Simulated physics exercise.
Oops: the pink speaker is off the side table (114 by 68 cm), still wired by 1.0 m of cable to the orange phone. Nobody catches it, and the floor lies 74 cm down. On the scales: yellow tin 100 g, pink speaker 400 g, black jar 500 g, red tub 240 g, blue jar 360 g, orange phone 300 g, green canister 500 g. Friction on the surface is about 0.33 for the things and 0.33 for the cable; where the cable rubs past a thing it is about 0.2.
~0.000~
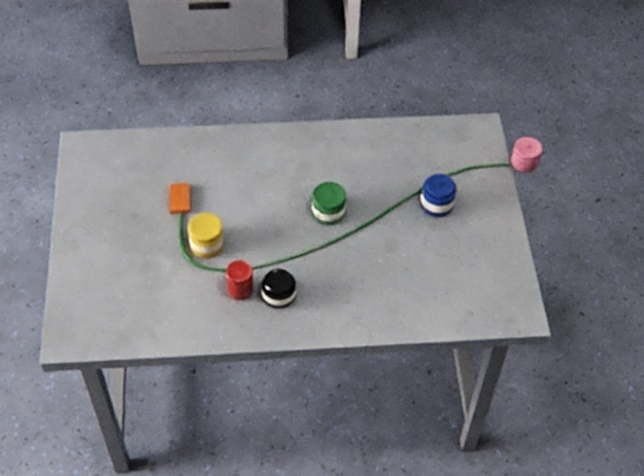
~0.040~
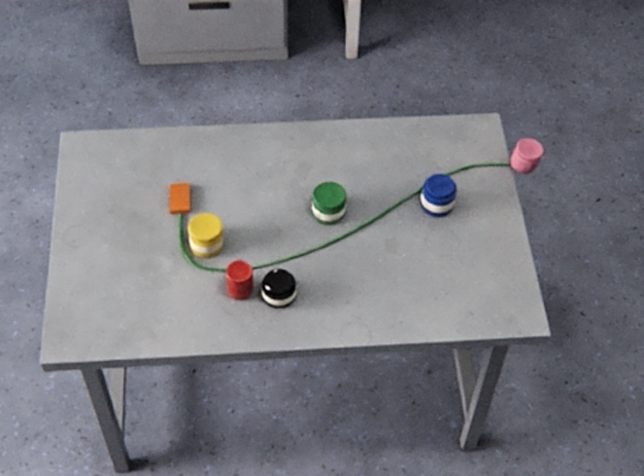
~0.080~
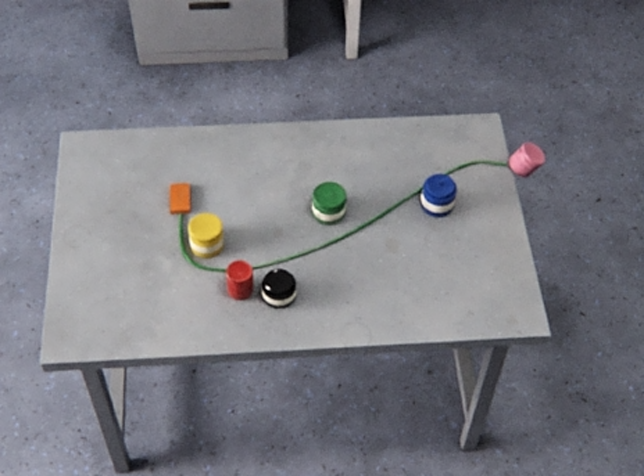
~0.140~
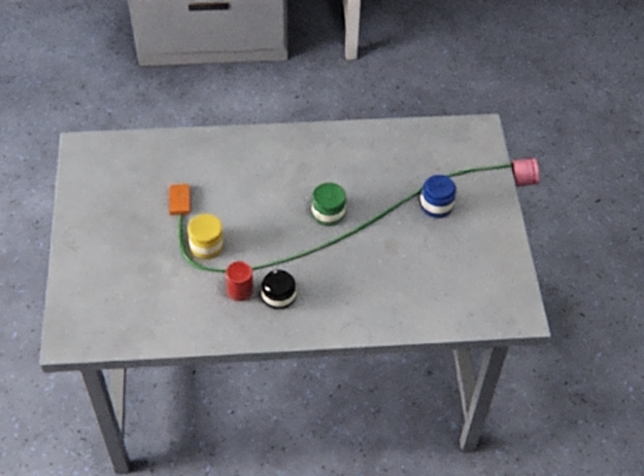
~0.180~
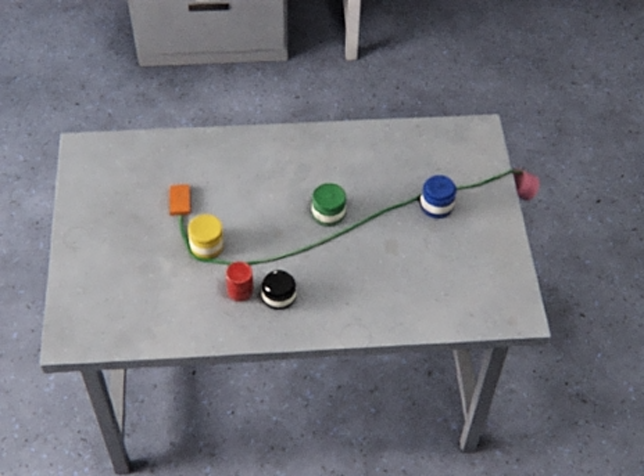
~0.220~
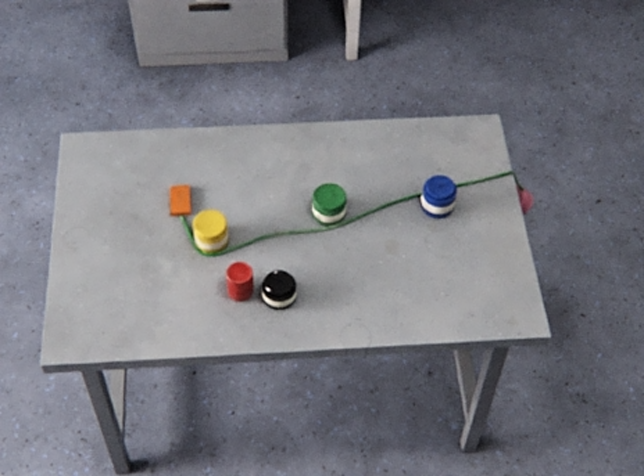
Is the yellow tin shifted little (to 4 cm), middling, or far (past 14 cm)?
The yellow tin ends far away.
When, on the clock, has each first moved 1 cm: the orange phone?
Orange phone 0.30 s.
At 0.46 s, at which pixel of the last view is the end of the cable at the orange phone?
At about (244, 202).
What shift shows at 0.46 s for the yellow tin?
Yellow tin 35 cm.
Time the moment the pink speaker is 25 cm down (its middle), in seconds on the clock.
About: 0.32 s.
At 0.5 s, the cable's tail end at (244, 202); yellow tin 33 cm off its start, orange phone 12 cm off its start, pink speaker over the edge.
At 0.7 s, the cable's tail end at (324, 233); yellow tin over the edge, orange phone 32 cm off its start, pink speaker over the edge.
At 1.0 s, the cable's tail end at (385, 220); yellow tin over the edge, orange phone 48 cm off its start at (375, 229), pink speaker over the edge.
At 1.2 s, the cable's tail end at (398, 216); yellow tin over the edge, orange phone 53 cm off its start, pink speaker over the edge.
At 2.4 s, the cable's tail end at (398, 216); yellow tin over the edge, orange phone 53 cm off its start at (395, 228), pink speaker over the edge.
